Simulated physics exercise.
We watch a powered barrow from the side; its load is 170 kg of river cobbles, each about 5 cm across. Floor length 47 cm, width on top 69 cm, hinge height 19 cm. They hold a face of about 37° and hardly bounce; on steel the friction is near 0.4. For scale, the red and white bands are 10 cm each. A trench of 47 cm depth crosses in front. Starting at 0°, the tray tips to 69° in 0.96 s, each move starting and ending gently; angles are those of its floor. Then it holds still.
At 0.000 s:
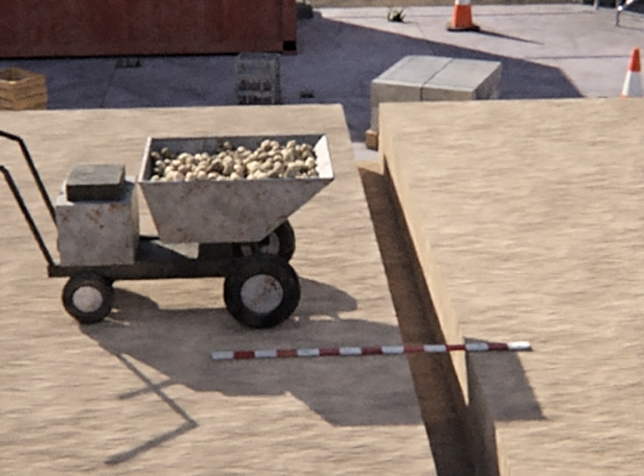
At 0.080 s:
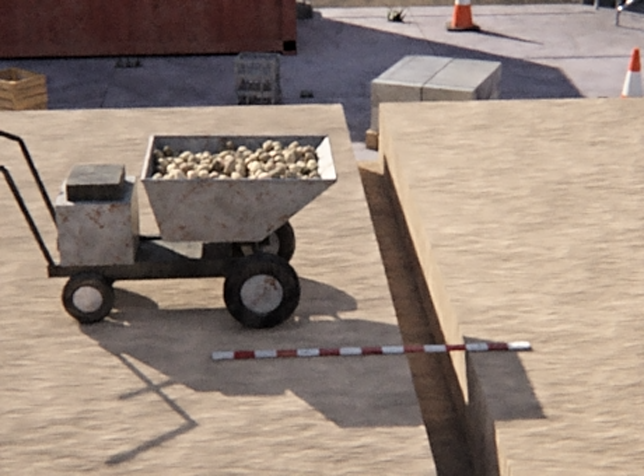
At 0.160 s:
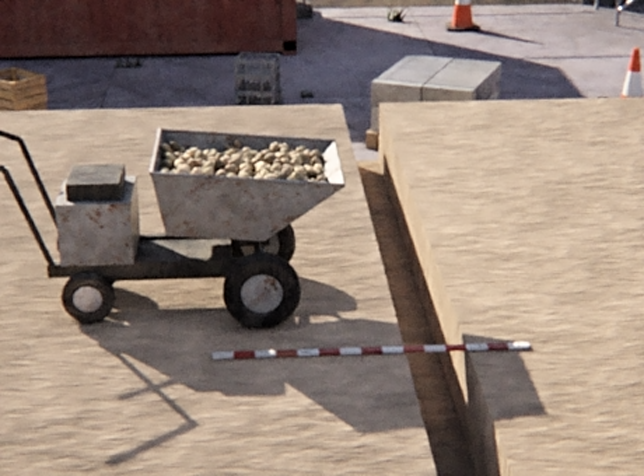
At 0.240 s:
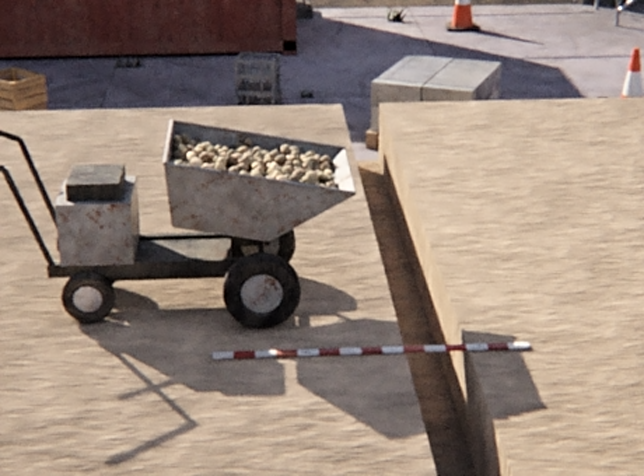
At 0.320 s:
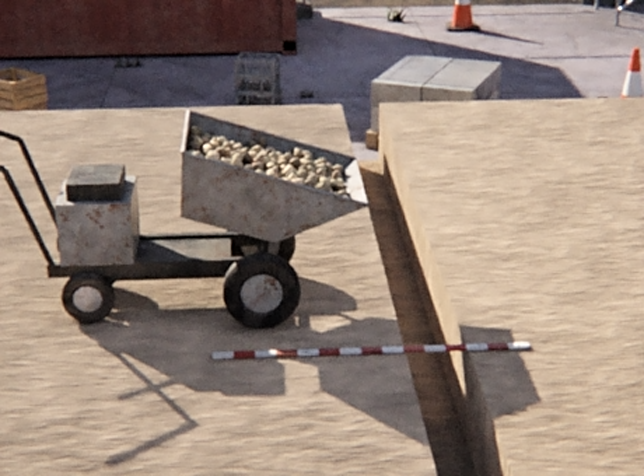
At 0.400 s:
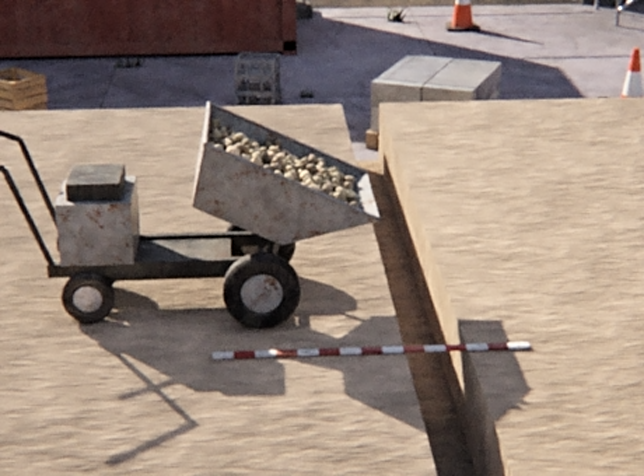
In this clip, a powered barrow loaded with rounded stones stands on sandy ground left of a trench, near a red-and-white banded pole, while its grey tray gradually tilts, the rear rising and the front lip lowering toward the right.
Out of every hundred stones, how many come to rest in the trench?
Some 92 per cent of it.
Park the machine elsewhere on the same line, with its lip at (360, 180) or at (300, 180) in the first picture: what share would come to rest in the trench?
Near 60 per cent from the first place, 60 from the second.
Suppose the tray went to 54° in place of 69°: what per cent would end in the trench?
In that case some 75 per cent.
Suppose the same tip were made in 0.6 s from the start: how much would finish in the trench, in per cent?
In that case some 80 per cent.
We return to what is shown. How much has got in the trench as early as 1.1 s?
About 40 per cent by then.
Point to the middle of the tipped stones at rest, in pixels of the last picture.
Around (422, 352).
After 0.7 s the floor is at 58°; 100 % in the tray; the foremost stones are at (402, 261).
After 1.1 s the floor is at 69°; 61 % in the tray, 38 % in the trench, 1 % past the trench; the foremost stones are at (461, 295).
After 1.4 s the floor is at 69°; 17 % in the tray, 75 % in the trench, 8 % past the trench; the foremost stones are at (551, 280).
After 3.4 s the floor is at 69°; 0 % in the tray, 92 % in the trench, 8 % past the trench; the foremost stones are at (611, 274).
